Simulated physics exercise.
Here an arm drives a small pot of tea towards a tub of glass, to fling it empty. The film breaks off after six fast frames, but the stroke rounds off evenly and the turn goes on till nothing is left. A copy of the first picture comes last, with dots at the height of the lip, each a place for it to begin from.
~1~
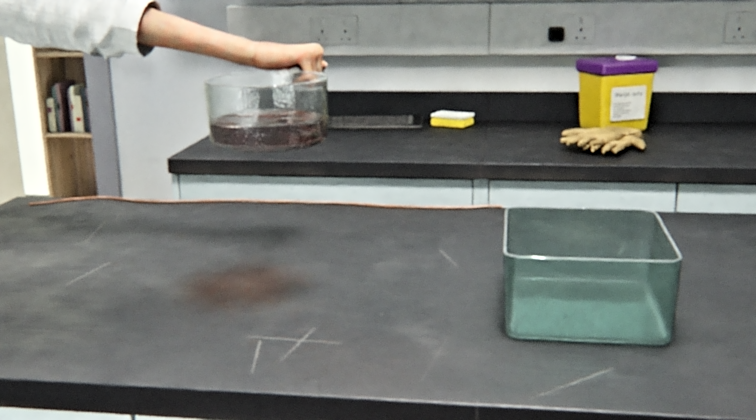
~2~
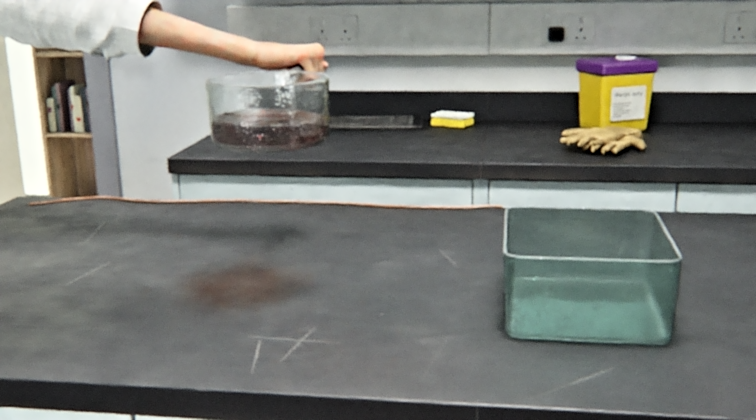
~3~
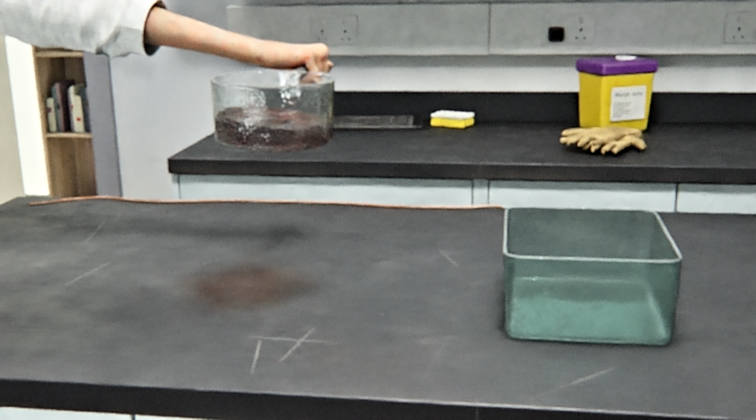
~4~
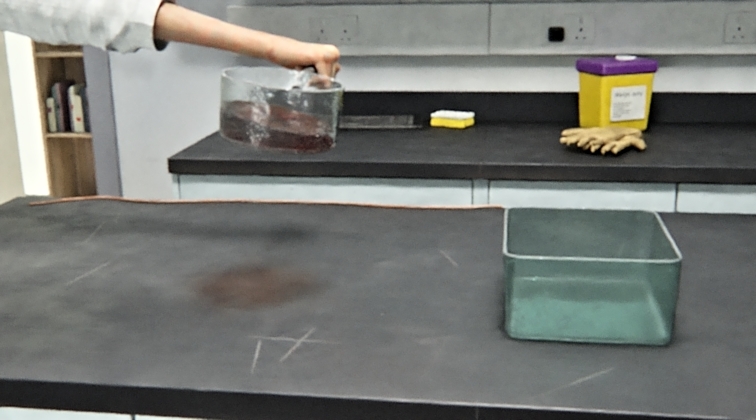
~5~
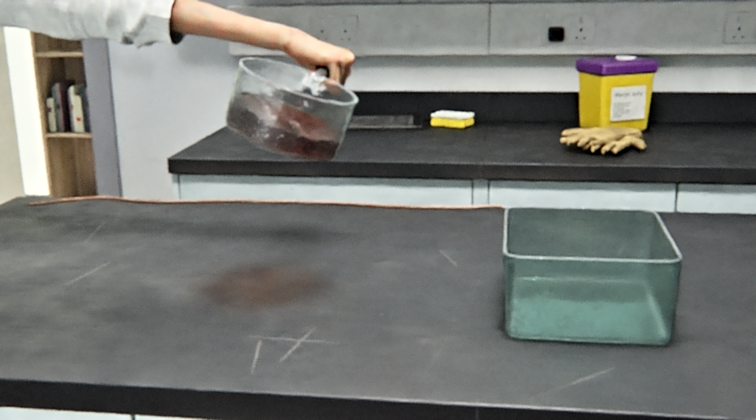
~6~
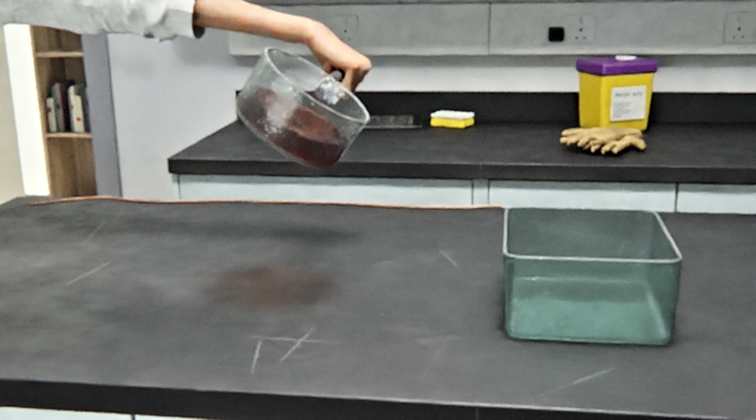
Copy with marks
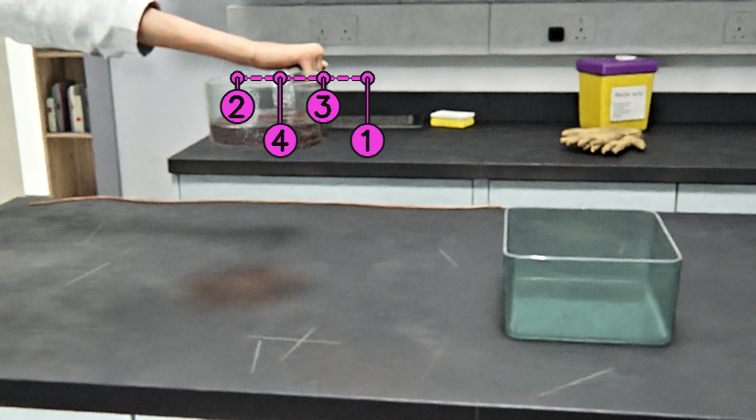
A hand held a clear round pot of dark reddish liquid above a black counter, nearly still at first, then moved it slightly right and tilted it toward an empty greenish glass tub.
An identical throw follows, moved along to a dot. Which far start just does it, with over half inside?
I would pick spot 1.
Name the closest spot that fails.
It is 3.
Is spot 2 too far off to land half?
Yes, that goes wrong.
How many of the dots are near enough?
One.
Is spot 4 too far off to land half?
Yes, it does.
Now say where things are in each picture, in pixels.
Upright, lip at (324, 78); tub from (505, 335) to (672, 342); nothing has left yet.
Upright, lip at (325, 78); nothing has left yet.
Upright, lip at (331, 79); nothing has left yet.
Tipped about 8°, lip at (341, 87); nothing has left yet.
Tipped about 20°, lip at (355, 101); nothing has left yet.
Tipped about 36°, lip at (366, 118); nothing has left yet.
On the marked copy, 1 at (367, 78); 2 at (237, 78); 3 at (323, 78); 4 at (280, 78).
With 1, about 63 % lands in the tub, 19 % falls short and 18 % goes beside or beyond.
With 2, about 0 % lands in the tub, 100 % falls short.
With 3, about 8 % lands in the tub, 89 % falls short and 3 % goes beside or beyond.
With 4, about 0 % lands in the tub, 98 % falls short.
